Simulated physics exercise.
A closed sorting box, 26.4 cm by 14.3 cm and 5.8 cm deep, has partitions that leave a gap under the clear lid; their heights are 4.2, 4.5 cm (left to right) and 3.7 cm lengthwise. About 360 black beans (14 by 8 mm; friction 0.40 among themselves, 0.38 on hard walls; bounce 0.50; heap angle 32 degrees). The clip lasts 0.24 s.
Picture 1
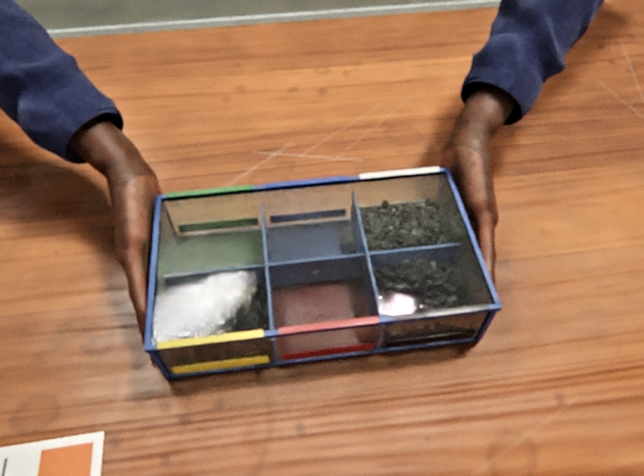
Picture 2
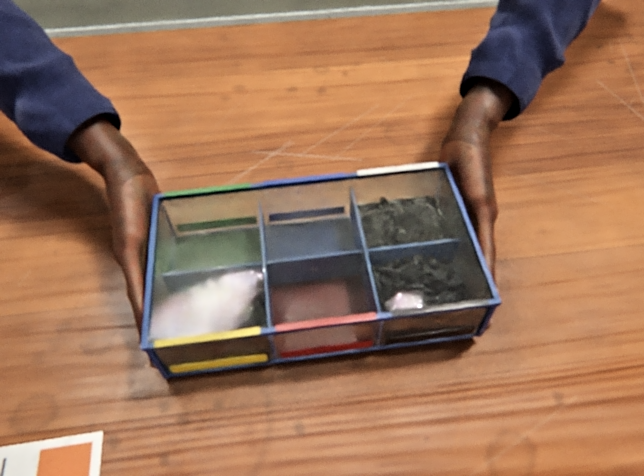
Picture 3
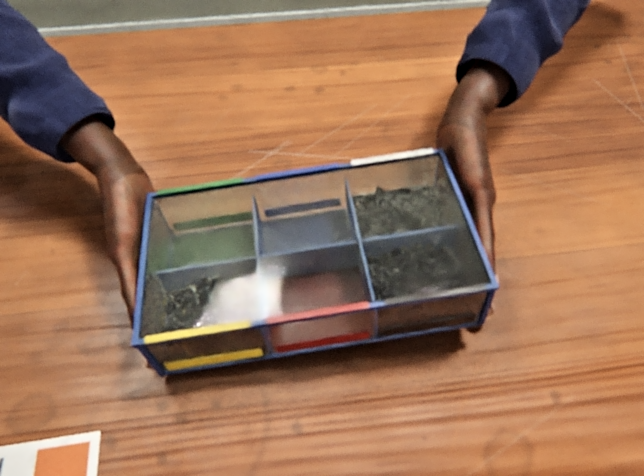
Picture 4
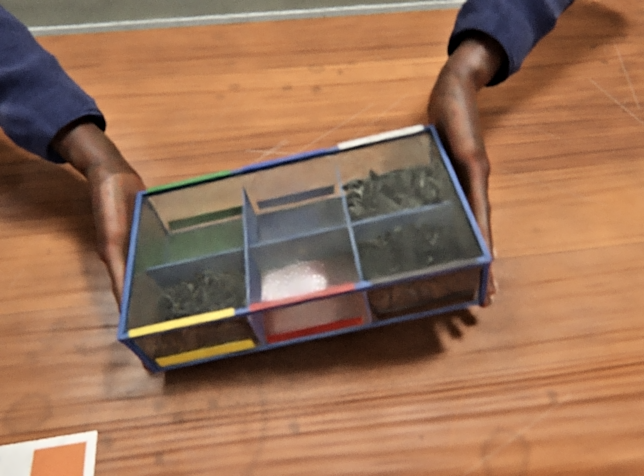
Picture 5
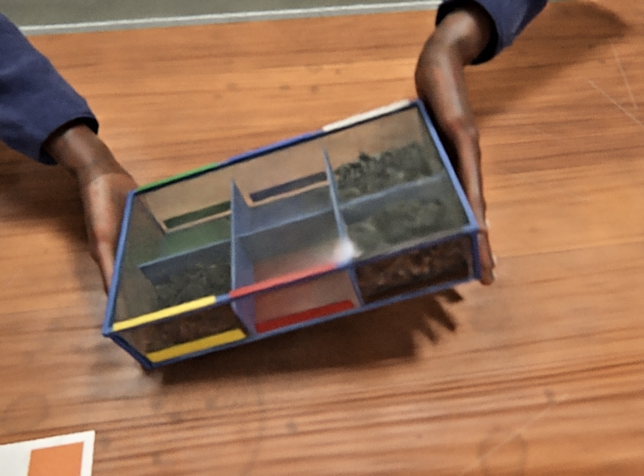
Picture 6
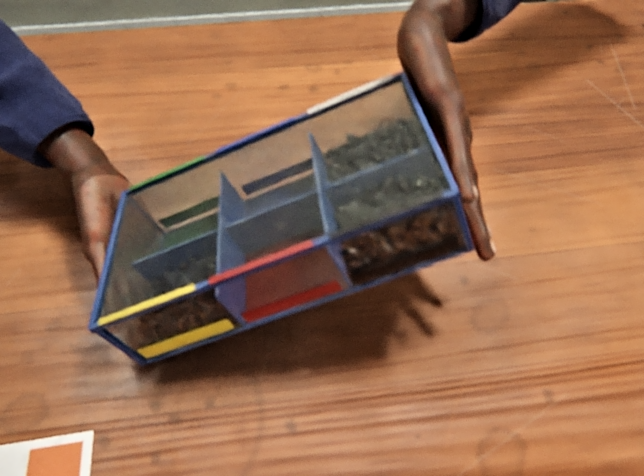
To begin with, two hands hold a clear-lidded, six-compartment box with coloured edges nearly level above a wooden table, dark pieces visible in some compartments. The hands then tilt it, raising the right end steadily higher while the left end stays low, and a bright reflection slides rightward across the lid and fades.
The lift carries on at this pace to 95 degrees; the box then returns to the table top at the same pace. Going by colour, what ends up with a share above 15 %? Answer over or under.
Red under, blue under, green under, yellow over, white over, black over.
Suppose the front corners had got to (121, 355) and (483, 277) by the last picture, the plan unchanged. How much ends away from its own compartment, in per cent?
It would be near 10 per cent.
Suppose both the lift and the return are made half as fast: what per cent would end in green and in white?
Green 15; white 35.
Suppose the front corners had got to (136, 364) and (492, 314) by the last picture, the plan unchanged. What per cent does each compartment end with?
Red 5; blue 0; green 0; yellow 30; white 15; black 55.
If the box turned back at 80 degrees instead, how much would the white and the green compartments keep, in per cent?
White 35; green 5.
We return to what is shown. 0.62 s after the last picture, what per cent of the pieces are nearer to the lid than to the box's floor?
Some 60 per cent.
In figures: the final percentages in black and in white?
Black 25, white 35.
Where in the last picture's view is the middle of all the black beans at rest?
Near (369, 271).
Then, 0.62 s after the last picture, tilt 94 degrees; blue 5 %, green 5 %, yellow 25 %, white 35 %, black 30 %.
Then, 1.04 s after the last picture, tilt 40 degrees; green 10 %, yellow 25 %, white 35 %, black 25 %.
Then, 1.54 s after the last picture, tilt 0 degrees; green 10 %, yellow 25 %, white 35 %, black 25 %.
In the end, red 0 %, blue 0 %, green 10 %, yellow 25 %, white 35 %, black 25 %.
